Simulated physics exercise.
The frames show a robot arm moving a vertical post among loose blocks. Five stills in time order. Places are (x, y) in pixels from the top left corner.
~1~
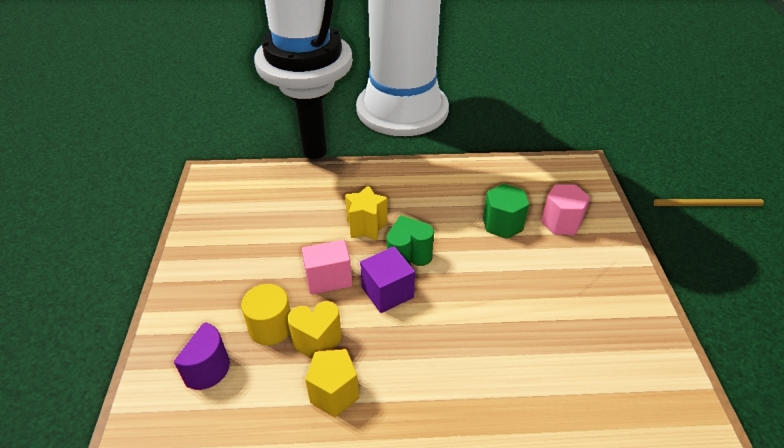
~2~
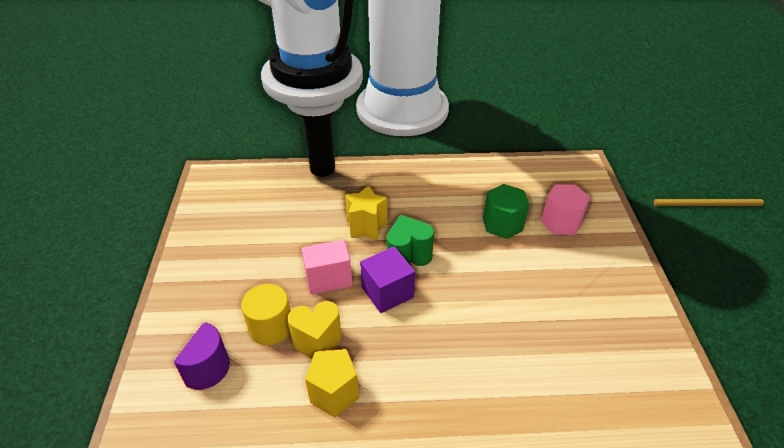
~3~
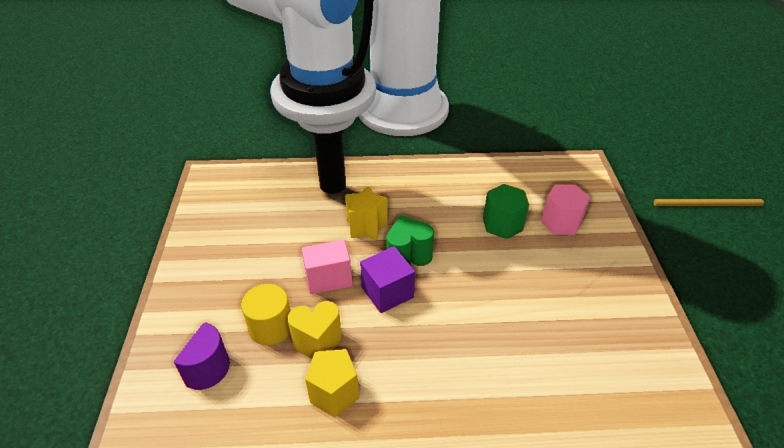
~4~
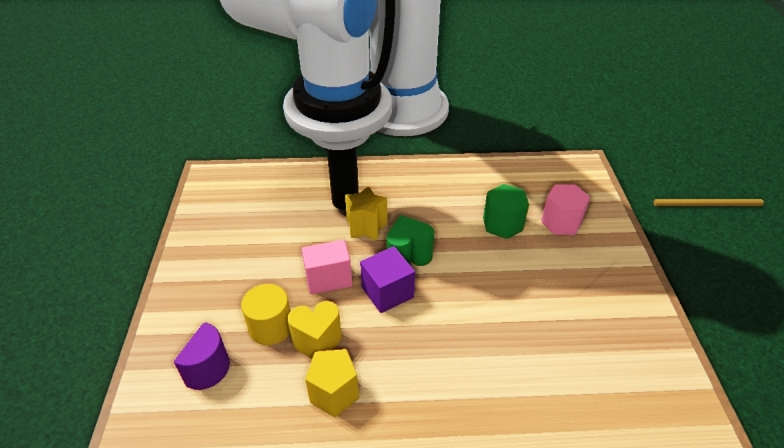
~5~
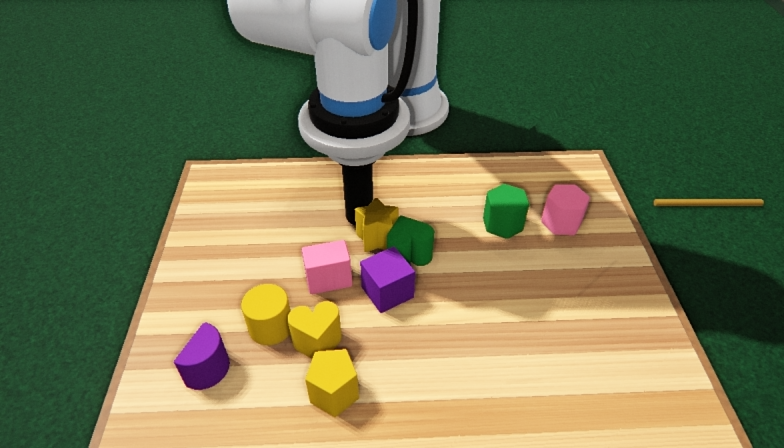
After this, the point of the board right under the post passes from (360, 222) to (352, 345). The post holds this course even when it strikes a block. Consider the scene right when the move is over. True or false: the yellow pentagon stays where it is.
Answer: True.
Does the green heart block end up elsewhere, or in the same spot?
At the end of the path, it will have moved.
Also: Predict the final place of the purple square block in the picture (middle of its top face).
At the end it should sit near (405, 288).
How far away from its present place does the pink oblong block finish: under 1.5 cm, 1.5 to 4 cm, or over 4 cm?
Band: 1.5 to 4 cm.
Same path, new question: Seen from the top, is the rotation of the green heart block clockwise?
No - that is not the case.
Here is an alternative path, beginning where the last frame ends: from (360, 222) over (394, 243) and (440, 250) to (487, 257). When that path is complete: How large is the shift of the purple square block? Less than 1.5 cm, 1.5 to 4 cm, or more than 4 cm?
It ends under 1.5 cm away.
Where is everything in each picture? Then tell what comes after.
The first picture shows post's lower end at (315, 152); pink oblong block at (326, 253); yellow pentagon at (331, 369); yellow star block at (365, 200); purple square block at (387, 266); green heart block at (409, 230).
The second picture shows post at (323, 169); blocks still.
The third picture shows post at (333, 185); blocks still.
The fourth picture shows post at (346, 201); blocks still.
The fifth picture shows post at (360, 216); pink oblong block at (326, 253); yellow pentagon at (331, 369); yellow star block at (377, 212); purple square block at (387, 266); green heart block at (409, 230).
On the path given first. One third of the way, post at (357, 252); yellow star block at (384, 241), turned 25° anticlockwise; purple square block at (392, 273); green heart block at (423, 238), turned 35° anticlockwise.
Two thirds of the way, post at (354, 294); pink oblong block at (312, 271), turned 70° clockwise; yellow star block at (387, 256), turned 65° anticlockwise; purple square block at (405, 288), turned 15° clockwise; green heart block at (424, 238), turned 40° anticlockwise.
At the end, post at (351, 339); pink oblong block at (311, 272), turned 75° clockwise; yellow pentagon still; yellow star block at (387, 256), turned 65° anticlockwise; purple square block at (405, 288), turned 15° clockwise; green heart block at (424, 238), turned 40° anticlockwise.
